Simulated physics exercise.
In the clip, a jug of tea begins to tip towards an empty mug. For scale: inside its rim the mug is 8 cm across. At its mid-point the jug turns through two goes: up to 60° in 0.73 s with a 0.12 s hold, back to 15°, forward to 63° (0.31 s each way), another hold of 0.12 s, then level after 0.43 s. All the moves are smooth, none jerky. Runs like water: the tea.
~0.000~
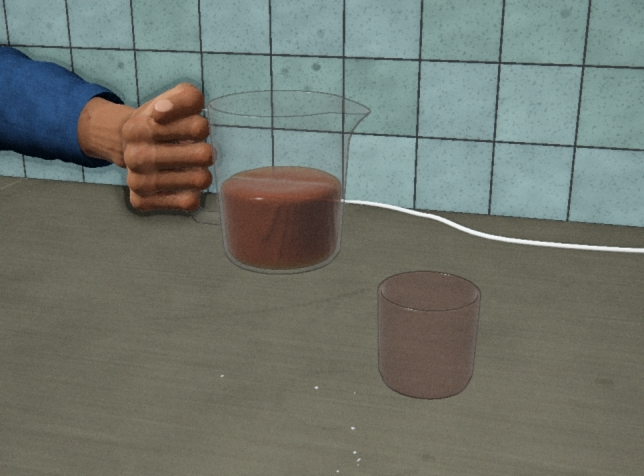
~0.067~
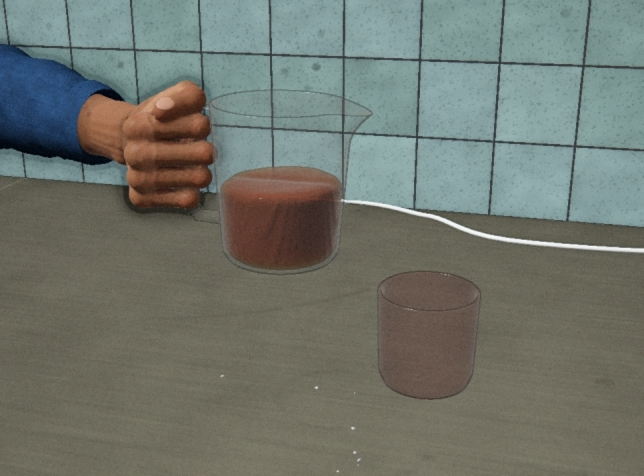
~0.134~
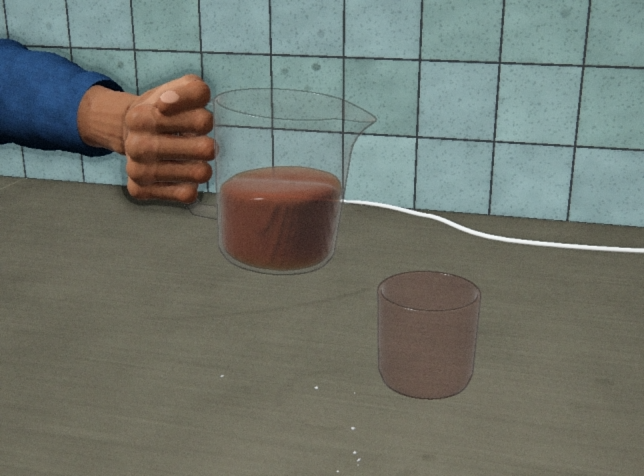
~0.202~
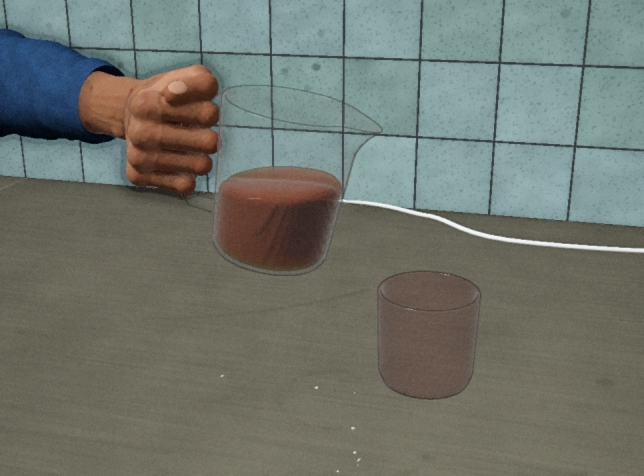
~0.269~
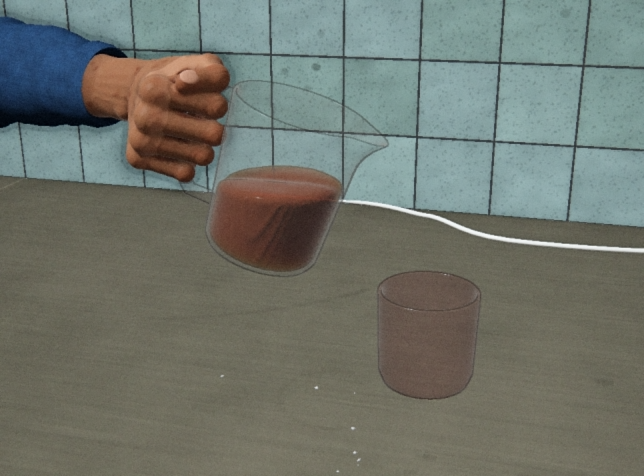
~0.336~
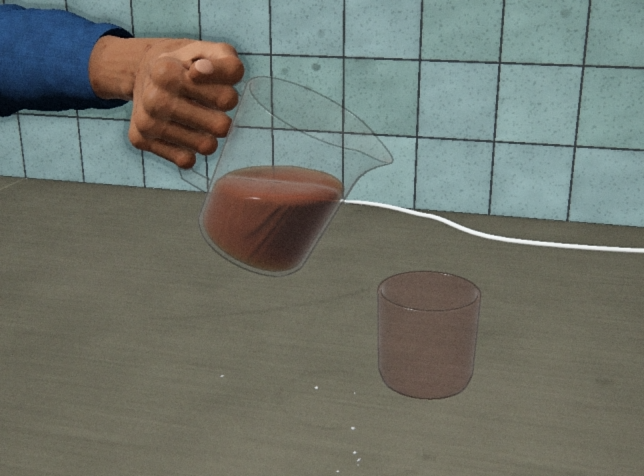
The clip shows a hand in a blue sleeve beside a clear jug of reddish-brown liquid, rising slightly as the jug tilts smoothly to the right, its spout lowering near a motionless brownish cup on a grey surface.
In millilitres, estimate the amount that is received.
115 ml.
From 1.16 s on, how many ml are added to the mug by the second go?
I'd say near 50 ml goes in.
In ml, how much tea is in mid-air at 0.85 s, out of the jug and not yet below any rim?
About 25 ml.
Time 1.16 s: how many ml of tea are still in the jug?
Reading: Roughly 350 ml.
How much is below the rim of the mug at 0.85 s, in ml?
At that moment it holds close to 25 ml.
Then, 0.85 s in, the tilt is 60° and the mug has 25 ml, the jug 375 ml, and 0 ml is on the worktop.
Then, 1.16 s in, the tilt is 15° and the mug has 70 ml, the jug 350 ml, and 0 ml is on the worktop.
Then, 1.59 s in, the tilt is 63° and the mug has 75 ml, the jug 340 ml, and 5 ml is on the worktop.
Then, 1.90 s in, the tilt is 12° and the mug has 115 ml, the jug 305 ml, and 5 ml is on the worktop.
Finally, the mug has 115 ml, the jug 305 ml, and 5 ml is on the worktop.
